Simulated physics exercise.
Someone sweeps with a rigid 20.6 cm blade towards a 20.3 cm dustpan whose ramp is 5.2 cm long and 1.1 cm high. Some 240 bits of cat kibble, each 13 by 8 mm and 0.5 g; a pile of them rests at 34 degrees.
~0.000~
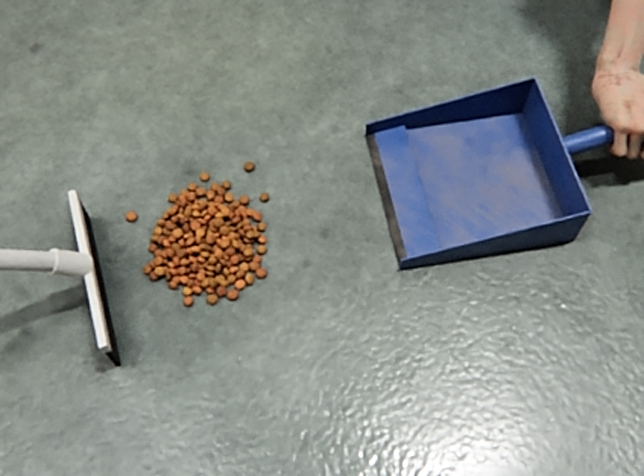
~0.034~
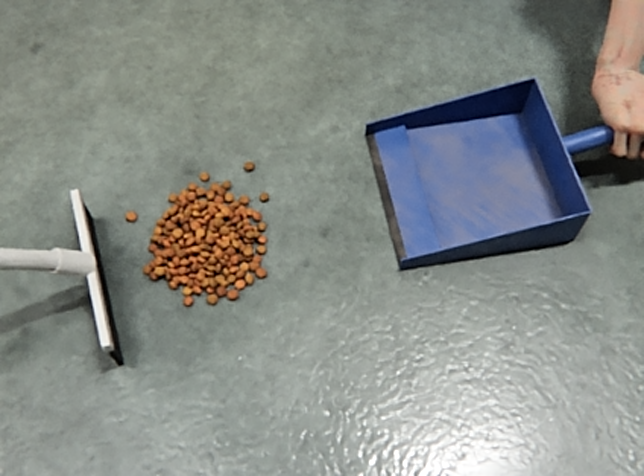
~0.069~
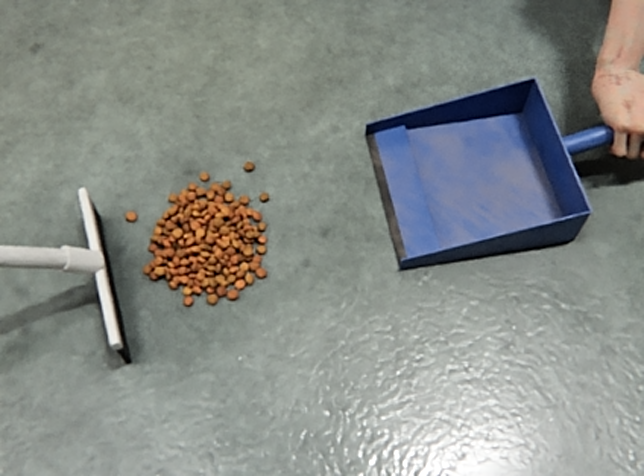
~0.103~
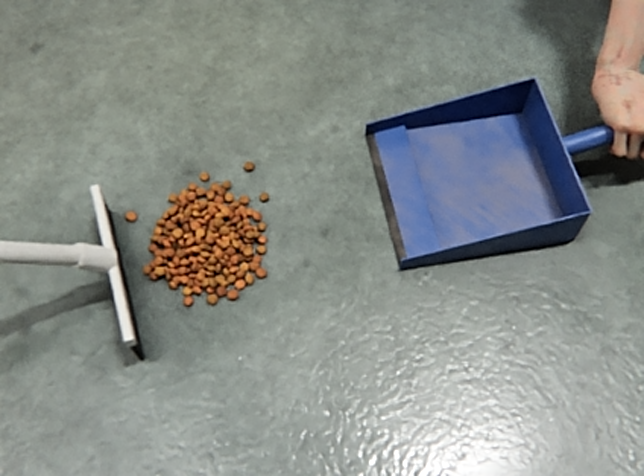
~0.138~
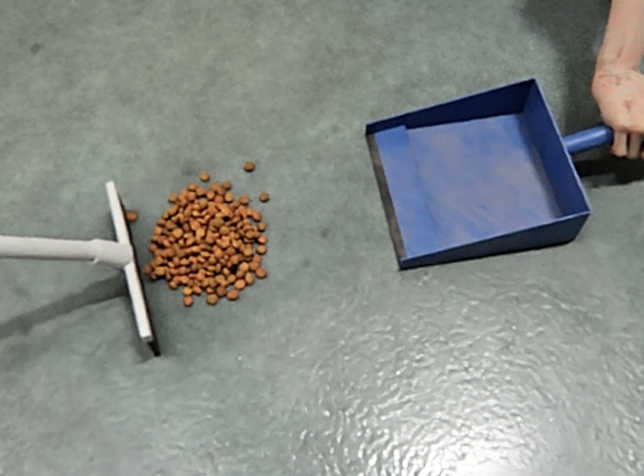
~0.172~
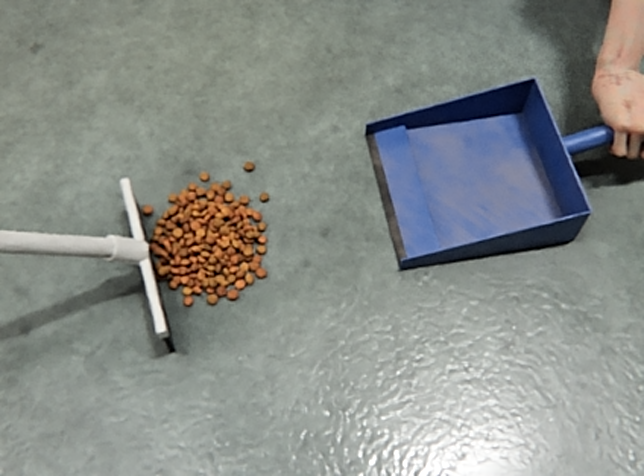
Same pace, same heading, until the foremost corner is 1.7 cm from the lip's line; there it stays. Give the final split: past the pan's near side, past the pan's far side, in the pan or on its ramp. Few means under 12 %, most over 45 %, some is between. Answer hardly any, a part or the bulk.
Near side: Hardly any, far side: Hardly any, pan: A part.
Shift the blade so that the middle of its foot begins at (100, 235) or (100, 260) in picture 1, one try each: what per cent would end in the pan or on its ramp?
Some 40 and 40 per cent.
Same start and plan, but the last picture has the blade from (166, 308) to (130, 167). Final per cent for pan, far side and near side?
Pan 25, far 35, near 5.
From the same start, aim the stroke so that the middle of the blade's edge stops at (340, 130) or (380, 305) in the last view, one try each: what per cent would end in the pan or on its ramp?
Some 20 and 5 per cent.
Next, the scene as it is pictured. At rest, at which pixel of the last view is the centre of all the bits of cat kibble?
Around (377, 193).
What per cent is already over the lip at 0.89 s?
Near 30 per cent so far.
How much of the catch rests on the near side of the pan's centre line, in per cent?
About 60 per cent.
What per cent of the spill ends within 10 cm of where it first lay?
Some 10 per cent.
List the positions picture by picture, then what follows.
Blade from (105, 347) to (75, 198), moved 0.0 cm, 0 of the pieces shifted so far; middle of the pieces at (204, 242); pan at (480, 183), in the first frame.
Blade from (108, 346) to (78, 198), moved 0.3 cm, 0 of the pieces shifted so far; middle of the pieces at (204, 242), in the second frame.
Blade from (117, 344) to (85, 196), moved 1.2 cm, 0 of the pieces shifted so far; middle of the pieces at (204, 242), in the third frame.
Blade from (131, 341) to (98, 193), moved 2.7 cm, 0 of the pieces shifted so far; middle of the pieces at (204, 242), in the fourth frame.
Blade from (147, 337) to (113, 190), moved 4.5 cm, 0 of the pieces shifted so far; middle of the pieces at (204, 242), in the fifth frame.
Blade from (163, 333) to (127, 187), moved 6.3 cm, 9 of the pieces shifted so far; middle of the pieces at (204, 242); pan at (480, 183). The blade's pace is about 0.51 m/s, heading 5 degrees away from the viewer's side, in the sixth frame.
Then, at 0.43 s, middle of the blade 16 cm from the lip; 0 % over the lip, far side 0 %, near side 5 %.
Then, at 0.60 s, middle of the blade 8 cm from the lip; 0 % over the lip, far side 0 %, near side 5 %.
After 0.89 s, middle of the blade 3 cm from the lip; 30 % over the lip, far side 0 %, near side 5 %.
In the end, at 1.3 s, near side 5 %, far side 0 %, pan 30 %, in front of the lip or behind the blade 60 %.
